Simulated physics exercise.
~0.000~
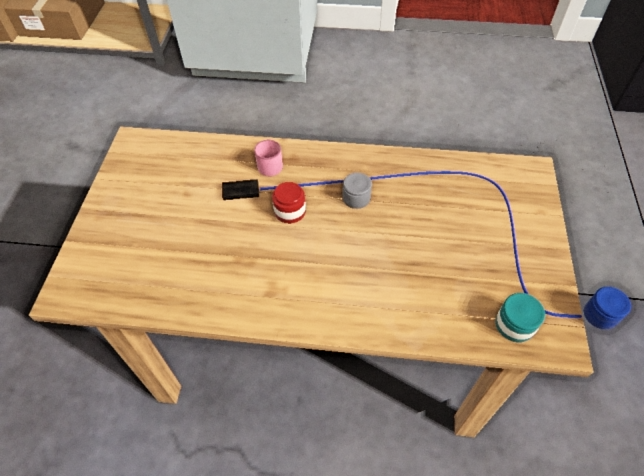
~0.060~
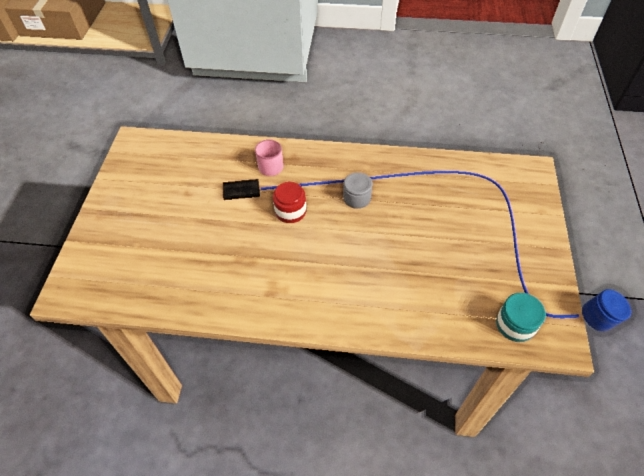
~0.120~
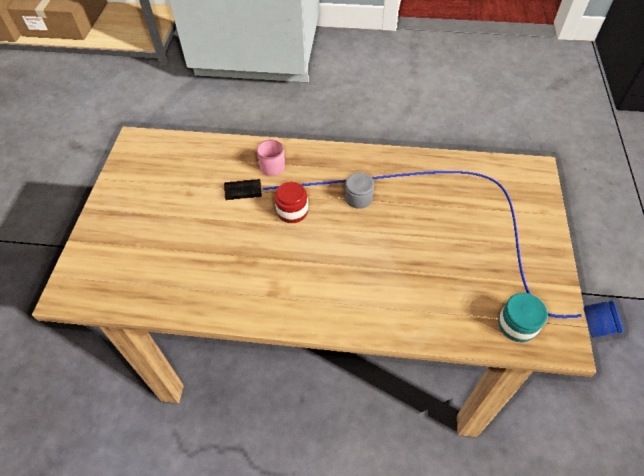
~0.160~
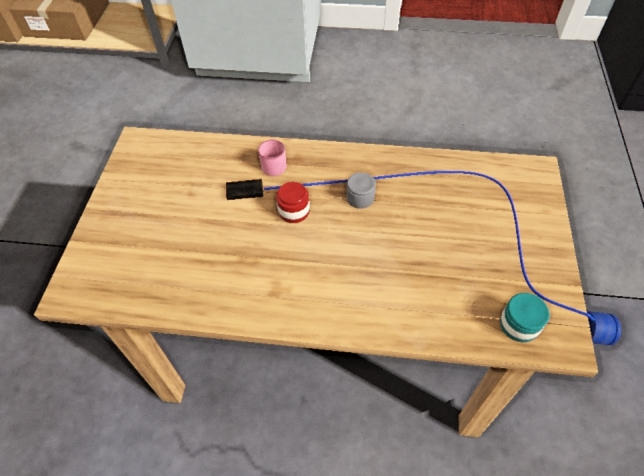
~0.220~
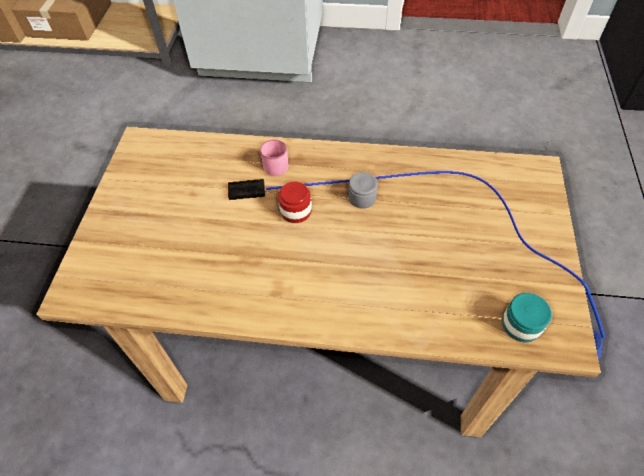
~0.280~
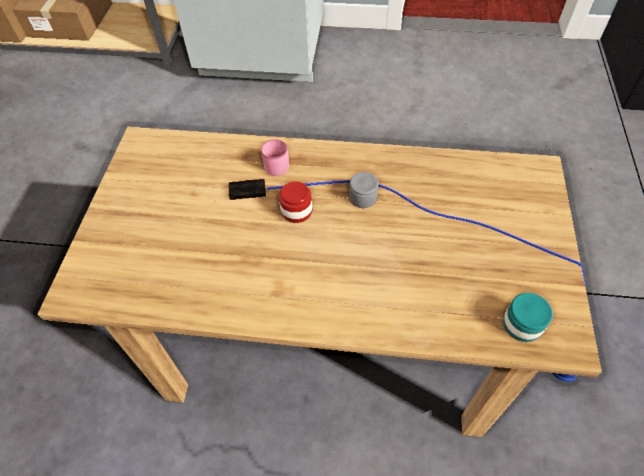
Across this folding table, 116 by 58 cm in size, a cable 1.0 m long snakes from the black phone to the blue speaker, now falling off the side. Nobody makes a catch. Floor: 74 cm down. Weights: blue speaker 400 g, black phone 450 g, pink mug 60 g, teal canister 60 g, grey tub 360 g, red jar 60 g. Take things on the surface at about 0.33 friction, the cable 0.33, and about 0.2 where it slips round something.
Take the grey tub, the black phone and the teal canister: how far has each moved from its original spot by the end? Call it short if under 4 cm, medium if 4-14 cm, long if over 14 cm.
Grey tub: Medium; black phone: Long; teal canister: Short.
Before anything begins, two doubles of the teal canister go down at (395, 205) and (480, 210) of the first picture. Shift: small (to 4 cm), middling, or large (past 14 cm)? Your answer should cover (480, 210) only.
Net shift there: A lot.
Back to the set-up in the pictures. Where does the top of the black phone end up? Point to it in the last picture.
Check near (409, 195) - that's where it comes to rest.
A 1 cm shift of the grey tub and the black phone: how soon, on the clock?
Grey tub: 0.34 s; black phone: 0.34 s.
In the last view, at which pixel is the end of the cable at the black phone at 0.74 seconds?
Near (365, 194).
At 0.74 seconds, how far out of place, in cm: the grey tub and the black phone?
Measured: Grey tub at 6 cm, black phone at 25 cm.
By 0.5 s, the cable's tail end at (323, 192); black phone 14 cm off its start, grey tub 7 cm off its start, blue speaker over the edge.
By 0.7 s, the cable's tail end at (365, 194); black phone 24 cm off its start, grey tub 7 cm off its start, blue speaker over the edge.
By 1.0 s, the cable's tail end at (420, 198); black phone 38 cm off its start at (401, 195), grey tub 7 cm off its start at (361, 205), blue speaker over the edge.
By 1.2 s, the cable's tail end at (428, 198); black phone 40 cm off its start, grey tub 7 cm off its start, blue speaker over the edge.
By 2.4 s, the cable's tail end at (428, 198); black phone 40 cm off its start at (409, 195), grey tub 7 cm off its start at (361, 205), teal canister 0 cm off its start at (532, 310), blue speaker over the edge.
